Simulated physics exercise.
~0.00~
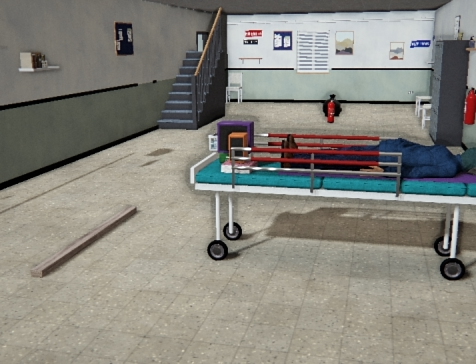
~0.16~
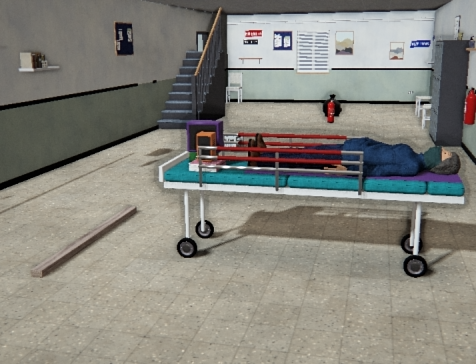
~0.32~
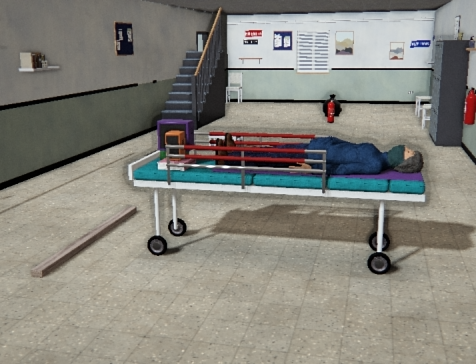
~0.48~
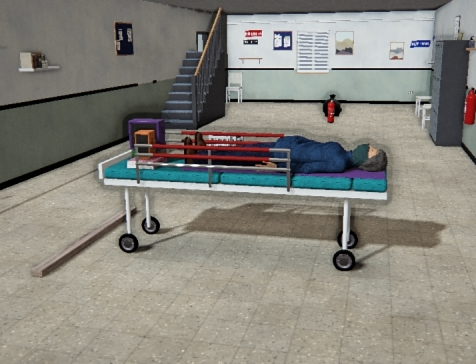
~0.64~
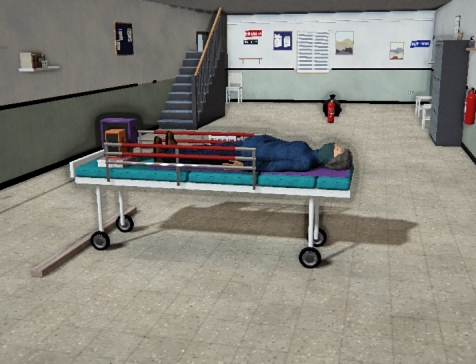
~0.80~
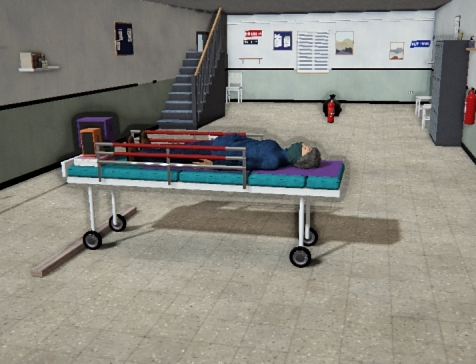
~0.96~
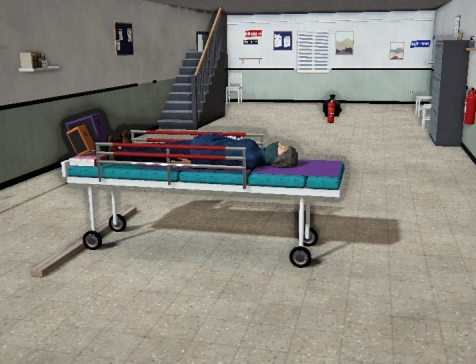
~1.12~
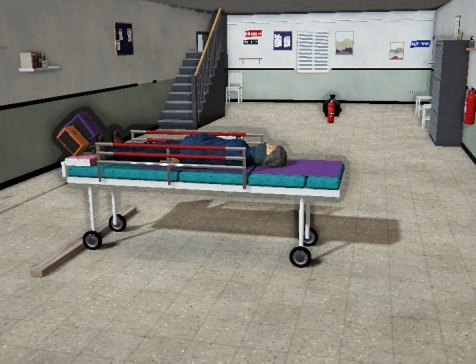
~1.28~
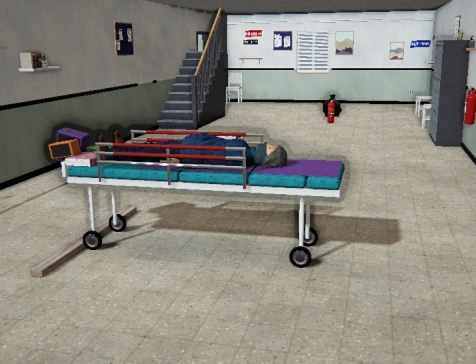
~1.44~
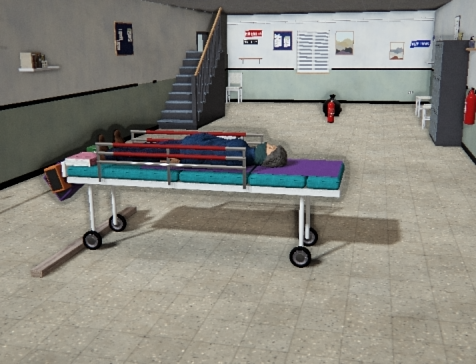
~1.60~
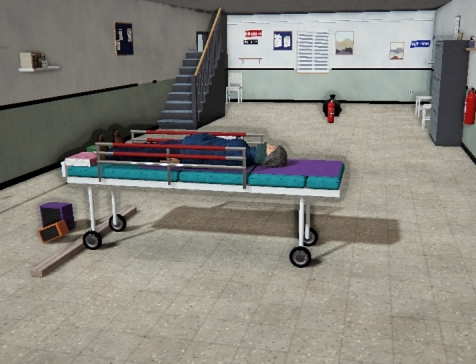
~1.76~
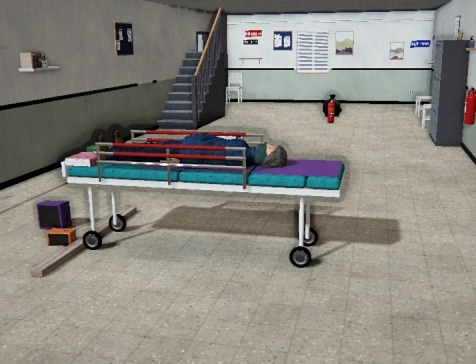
A white wheeled trolley with a teal mattress rolls left across a tiled room, carrying a person in blue who lies face up behind red side rails. A purple boxy device and a smaller orange one ride upright at its left end. The trolley stops level at a low sill on the floor, but the person keeps sliding left along the mattress. Both devices lean outward, tip over the end and tumble to the floor. They come to rest beside the sill, while the person and a pink folder remain on the motionless trolley.
